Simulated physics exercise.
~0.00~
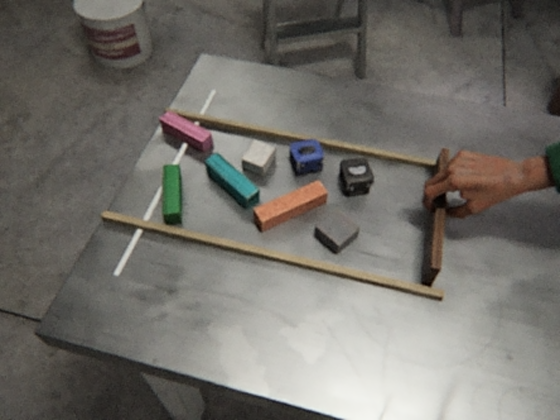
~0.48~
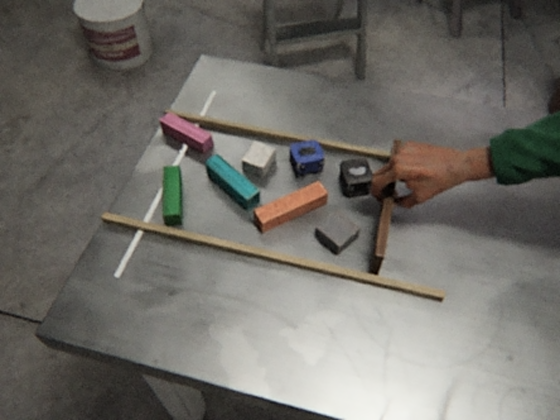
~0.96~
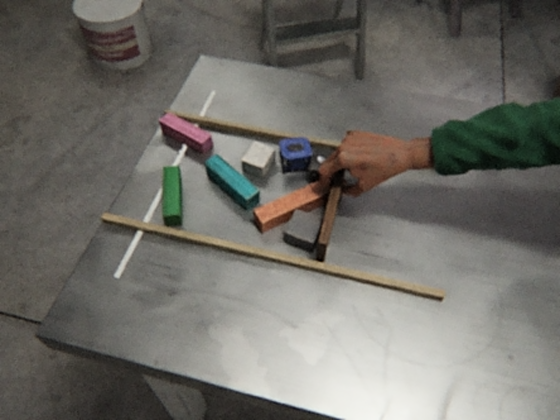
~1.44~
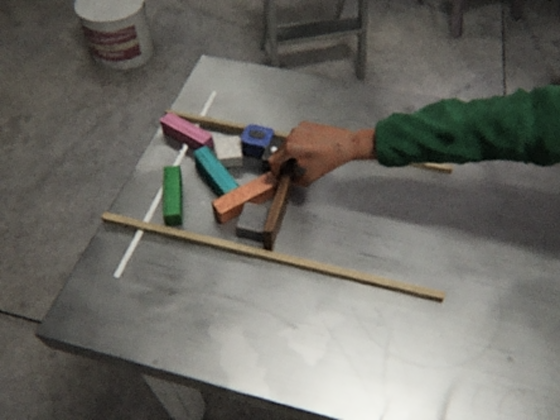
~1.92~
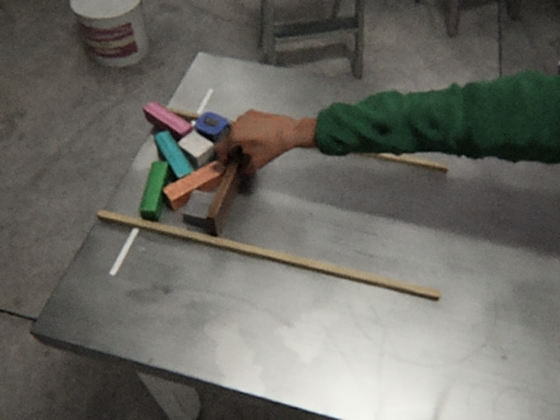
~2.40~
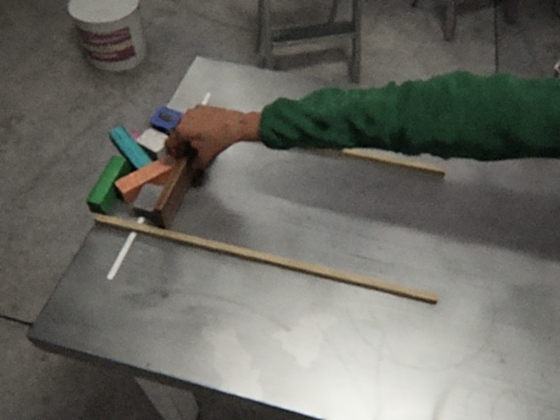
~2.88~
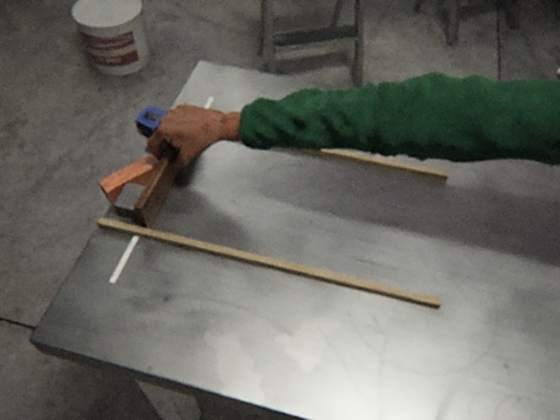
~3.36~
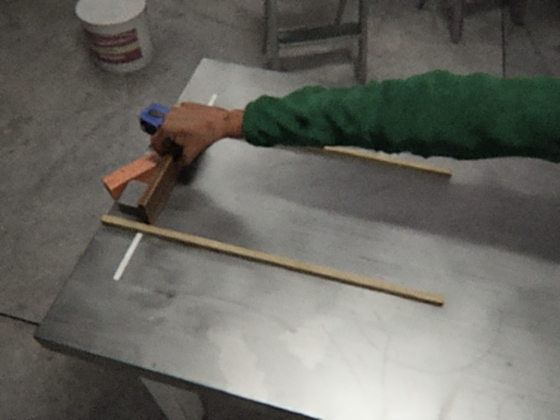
A hand slides an upright board left to the tape, pushing several blocks off the table.
